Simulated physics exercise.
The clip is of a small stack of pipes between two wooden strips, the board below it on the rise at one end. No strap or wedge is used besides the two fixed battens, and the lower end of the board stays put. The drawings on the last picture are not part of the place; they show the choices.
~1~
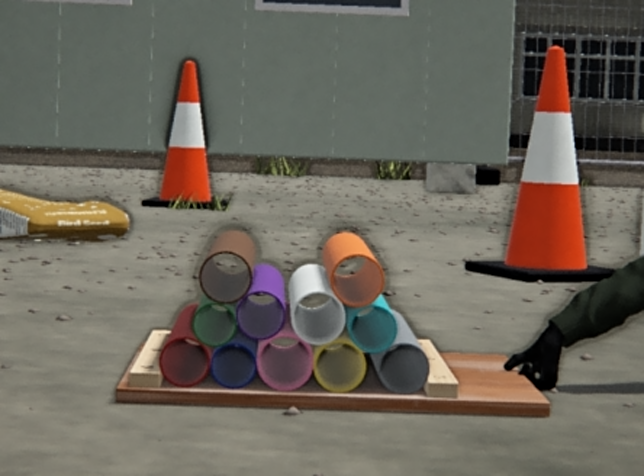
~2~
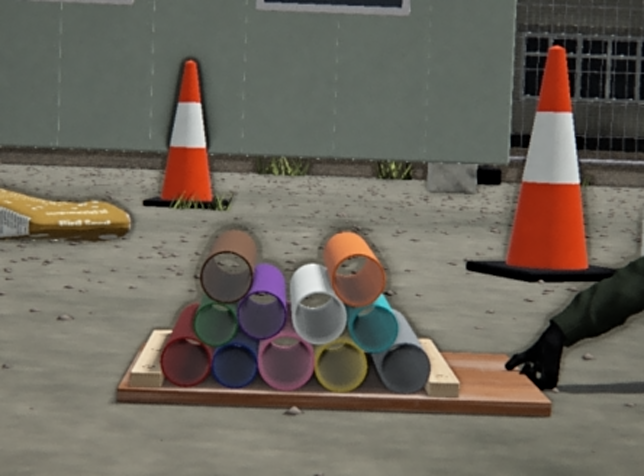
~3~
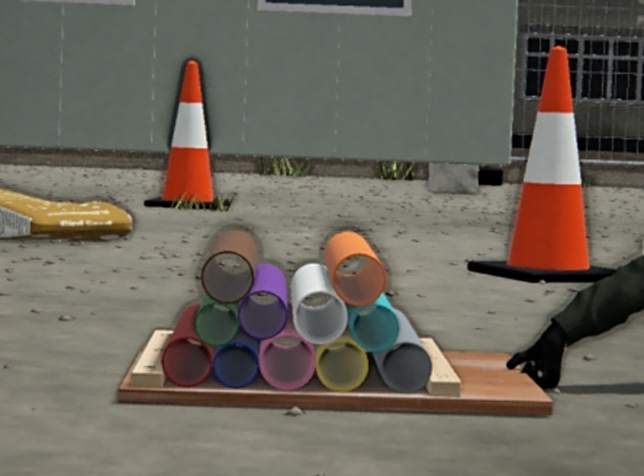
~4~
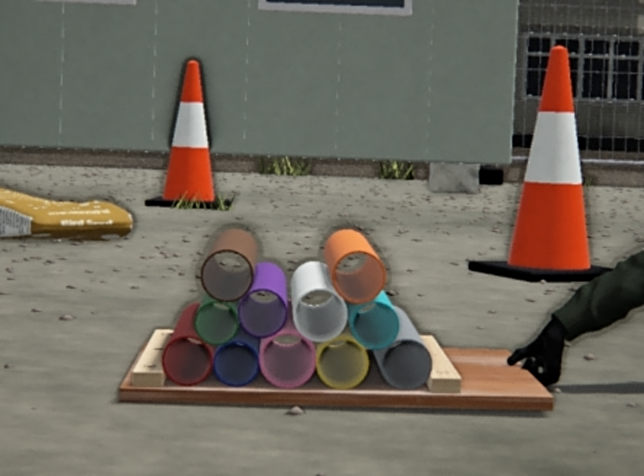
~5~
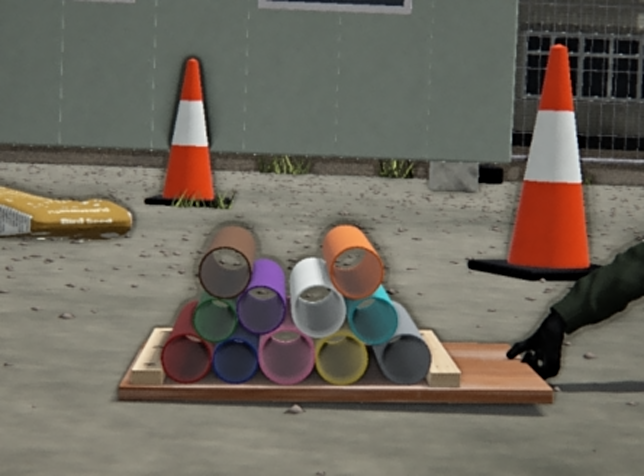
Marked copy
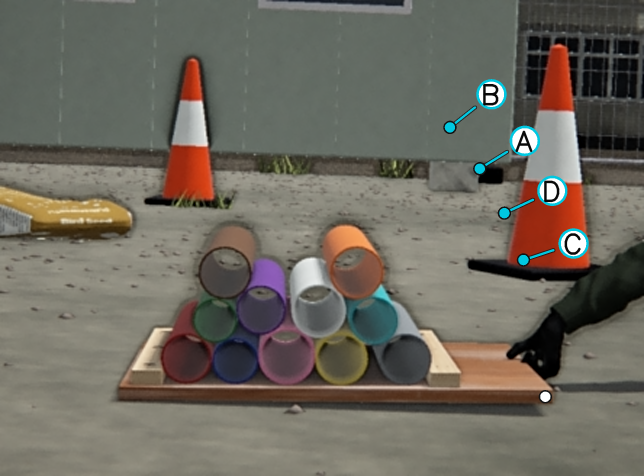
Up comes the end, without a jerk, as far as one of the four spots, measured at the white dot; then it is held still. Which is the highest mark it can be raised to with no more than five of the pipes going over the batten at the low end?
No higher than D.
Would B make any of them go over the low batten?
Yes.
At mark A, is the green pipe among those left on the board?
The green pipe: No.
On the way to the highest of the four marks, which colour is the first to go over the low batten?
First is the brown one.
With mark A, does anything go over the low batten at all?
Yes, at A.
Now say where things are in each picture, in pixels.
Turquoise pipe (373, 329); purple pipe (261, 315); brown pipe (226, 277), in the first frame.
Brown pipe (227, 277); orange pipe (358, 280), in the second frame.
Board (332, 369); grey pipe (406, 367); pink pipe (288, 362), in the third frame.
Board (332, 367); red pipe (187, 360); blue pipe (236, 364), in the fourth frame.
Board (331, 362); red pipe (186, 358); blue pipe (235, 361), in the fifth frame.
On the copy, A at (480, 169); B at (450, 128); C at (523, 260); D at (505, 213); the white dot at (545, 397).
On D. First, board at 16°.
Then, board at 27°.
Finally, board at 27°, three over the low batten (green, purple, brown).
By contrast, A eleven over the low batten; B eleven over the low batten; C one over the low batten (brown).
